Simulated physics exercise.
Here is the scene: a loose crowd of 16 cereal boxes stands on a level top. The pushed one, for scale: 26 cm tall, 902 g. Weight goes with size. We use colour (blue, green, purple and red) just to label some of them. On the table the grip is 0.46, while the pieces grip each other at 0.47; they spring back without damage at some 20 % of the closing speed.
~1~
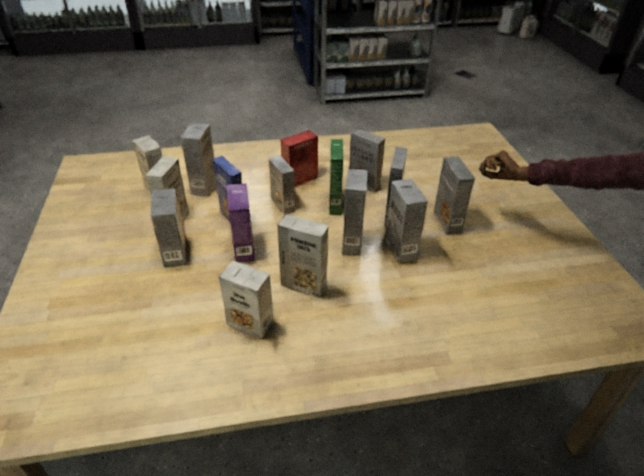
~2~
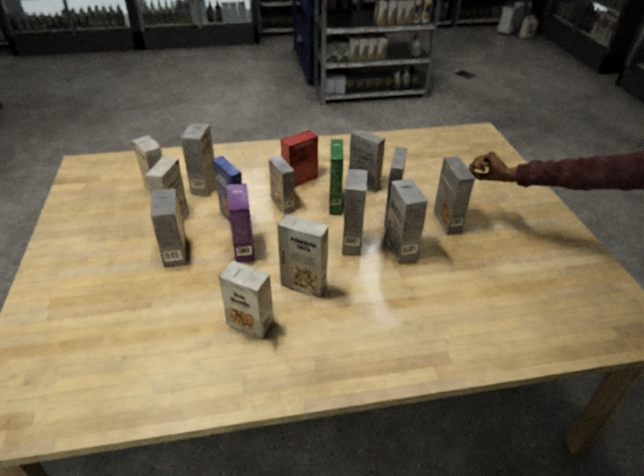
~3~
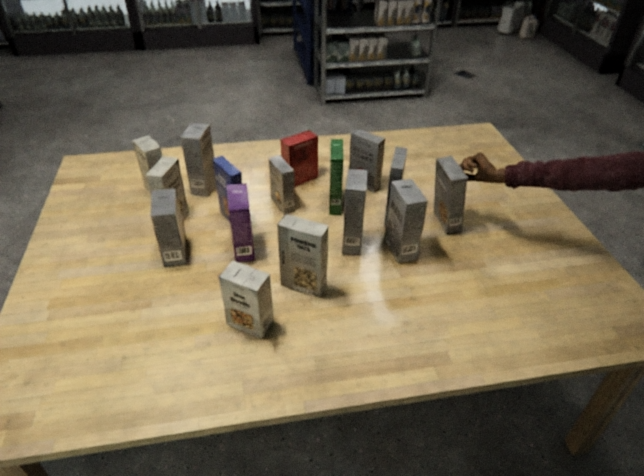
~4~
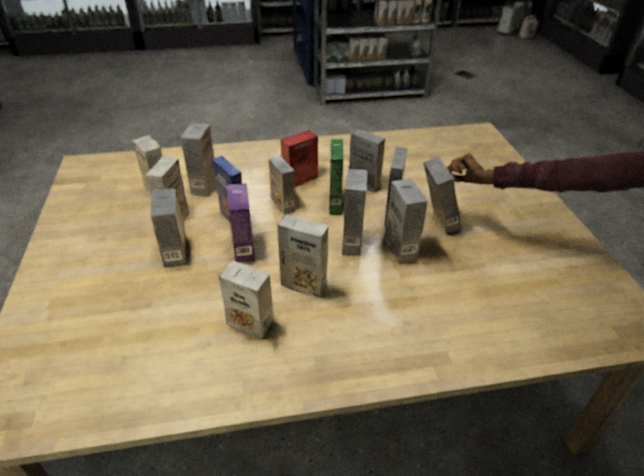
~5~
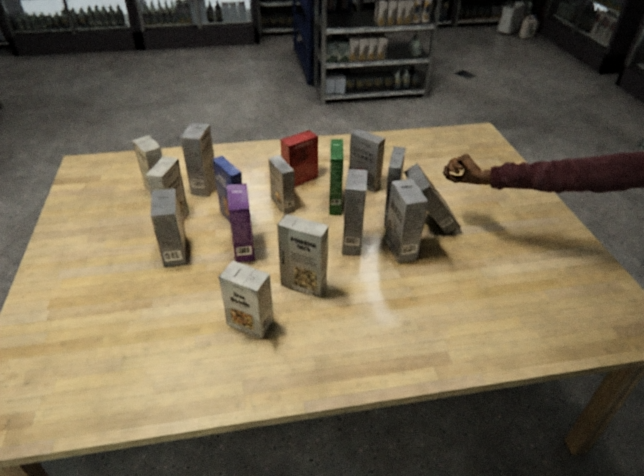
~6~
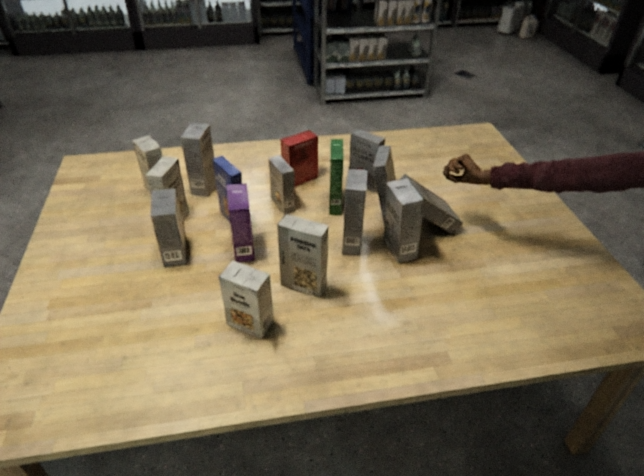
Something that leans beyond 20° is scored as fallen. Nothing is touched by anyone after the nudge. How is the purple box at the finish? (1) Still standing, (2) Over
Still standing (1).
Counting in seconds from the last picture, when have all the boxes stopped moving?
Somewhere near 1.5 seconds.
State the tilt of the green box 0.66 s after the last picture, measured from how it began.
Rotation: Approx. 70°.
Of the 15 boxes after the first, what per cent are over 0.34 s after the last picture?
By then, 5 per cent.
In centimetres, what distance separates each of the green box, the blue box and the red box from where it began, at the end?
Roughly green 20 cm, blue 10 cm, red 0 cm.
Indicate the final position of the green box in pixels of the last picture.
Somewhere around pixel (299, 188).
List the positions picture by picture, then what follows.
In the first frame (we follow the side turned to the camera), finger (486, 168) 6 cm from the first box; purple box (242, 237); green box (336, 188); blue box (225, 196); no other piece has moved.
Finger (474, 169) 17 mm from the first box; purple box (242, 237), in the second frame.
Finger (463, 170) pushing; purple box (242, 237); no other piece has moved, in the third frame.
Finger (452, 171) pushing; purple box (242, 237); no other piece has moved, in the fourth frame.
Finger (449, 171) stopped; purple box (242, 237); no other piece has moved, in the fifth frame.
Finger (449, 171) stopped; purple box (242, 237); green box (336, 188); blue box (225, 196); steepest lean 14°, the box at (384, 198); 2 stirred so far, in the sixth frame.
Then, 0.34 s on from the sixth picture, 1 of the 15 other boxes over; purple box unmoved; green box tipped 14°.
Then, 0.66 s on from the sixth picture, 3 of the 15 other boxes over; purple box unmoved; green box tipped 71°.
Finally, 4 of the 15 other boxes over; purple box unmoved; green box tipped 74°; blue box tipped 38°. Eleven left standing. Seen by the last camera, middles, purple box near (241, 224), green box near (299, 188).
